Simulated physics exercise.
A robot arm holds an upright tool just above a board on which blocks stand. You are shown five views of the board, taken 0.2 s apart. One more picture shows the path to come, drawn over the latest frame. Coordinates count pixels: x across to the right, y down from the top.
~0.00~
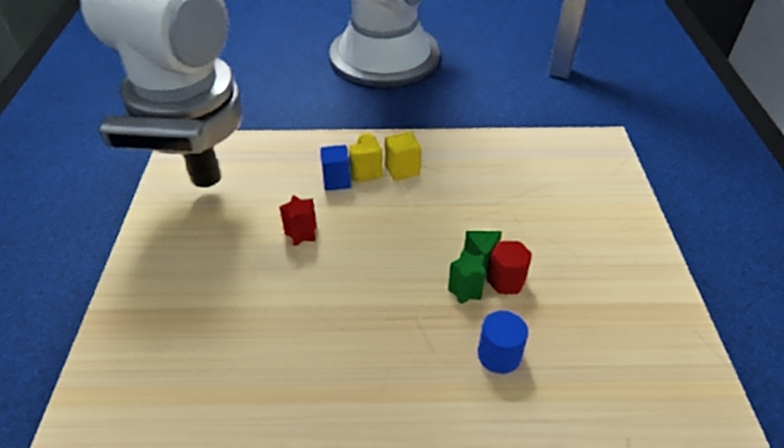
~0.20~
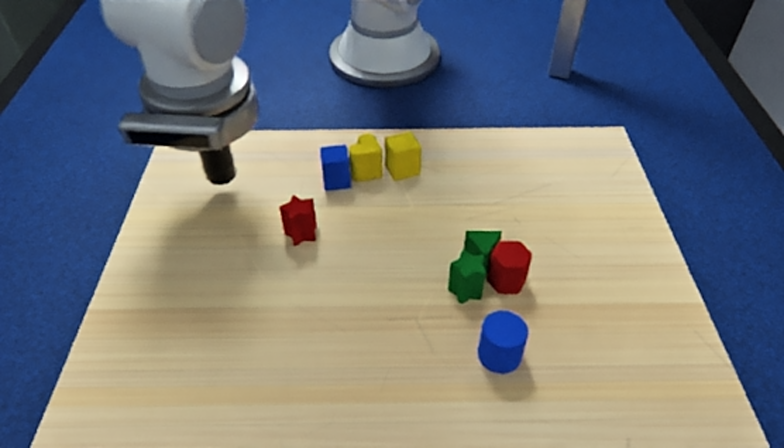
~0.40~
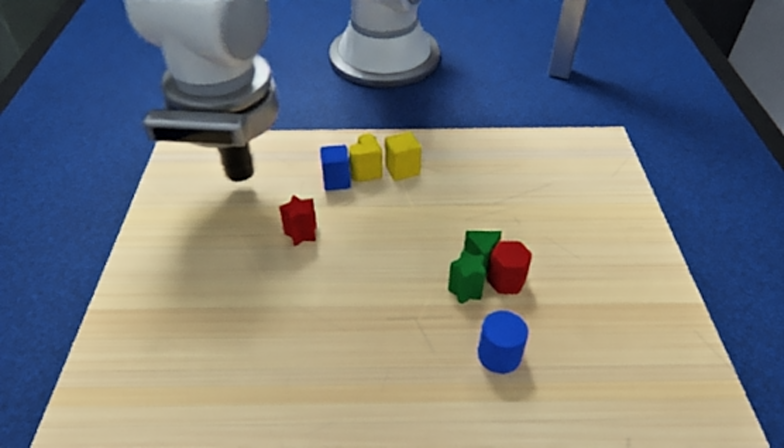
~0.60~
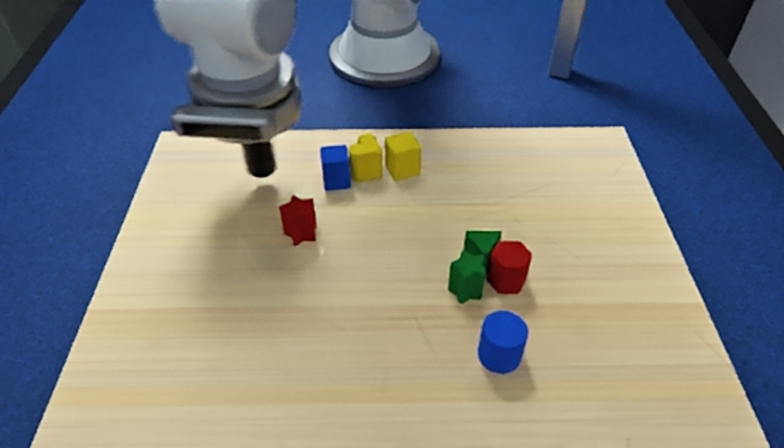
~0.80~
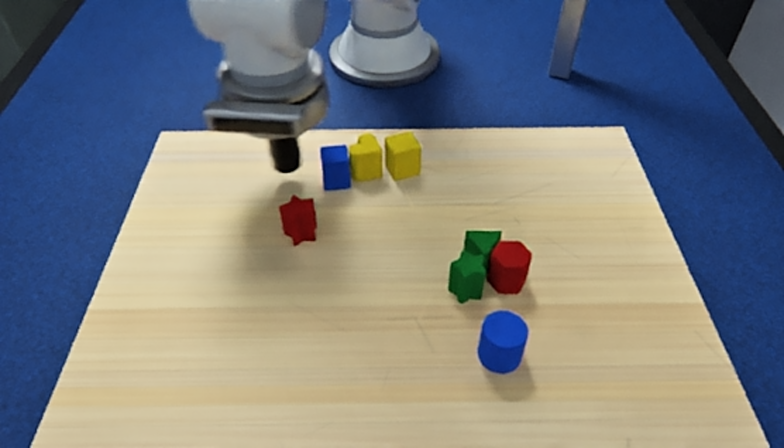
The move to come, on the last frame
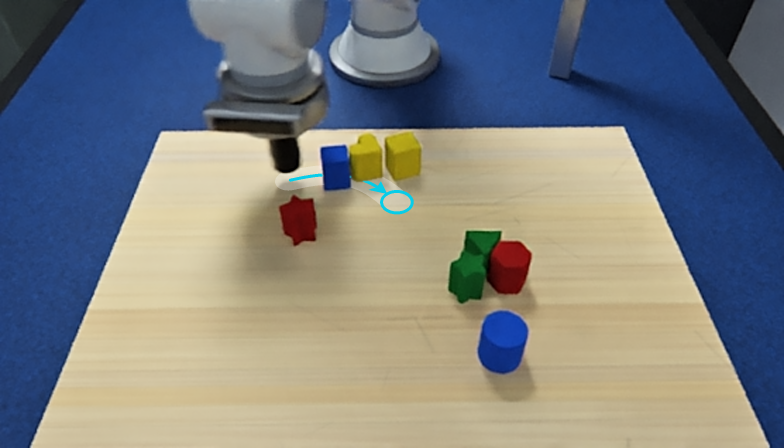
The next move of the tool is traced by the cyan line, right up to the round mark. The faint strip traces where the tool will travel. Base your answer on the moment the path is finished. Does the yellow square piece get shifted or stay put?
The push reaches it.
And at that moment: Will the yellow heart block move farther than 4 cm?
Yes, that is how it ends up.
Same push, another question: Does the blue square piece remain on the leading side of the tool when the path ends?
Going by the path, yes.
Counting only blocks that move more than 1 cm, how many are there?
Three or more blocks move more than 1 cm.
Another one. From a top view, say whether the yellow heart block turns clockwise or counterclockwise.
Looking from above, the answer is counterclockwise.
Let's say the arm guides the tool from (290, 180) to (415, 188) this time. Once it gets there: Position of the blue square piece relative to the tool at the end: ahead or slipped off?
Ahead of the tool.
Path on the board, from (290, 180) over (330, 175) and (368, 182) to (397, 202).
On the path given first. One third of the way, tool (329, 160); blue square piece (352, 157), turned 40° clockwise; yellow heart block (382, 147), turned 45° anticlockwise; yellow square piece (413, 139).
Two thirds of the way, tool (368, 167); blue square piece (381, 172), turned 65° clockwise; yellow heart block (402, 152), turned 95° anticlockwise; yellow square piece (422, 137).
At the end, tool (397, 187); red star-shaped block in place; blue square piece (402, 196), turned 105° clockwise; yellow heart block (422, 158), turned 155° anticlockwise; yellow square piece (427, 136), turned 20° anticlockwise.
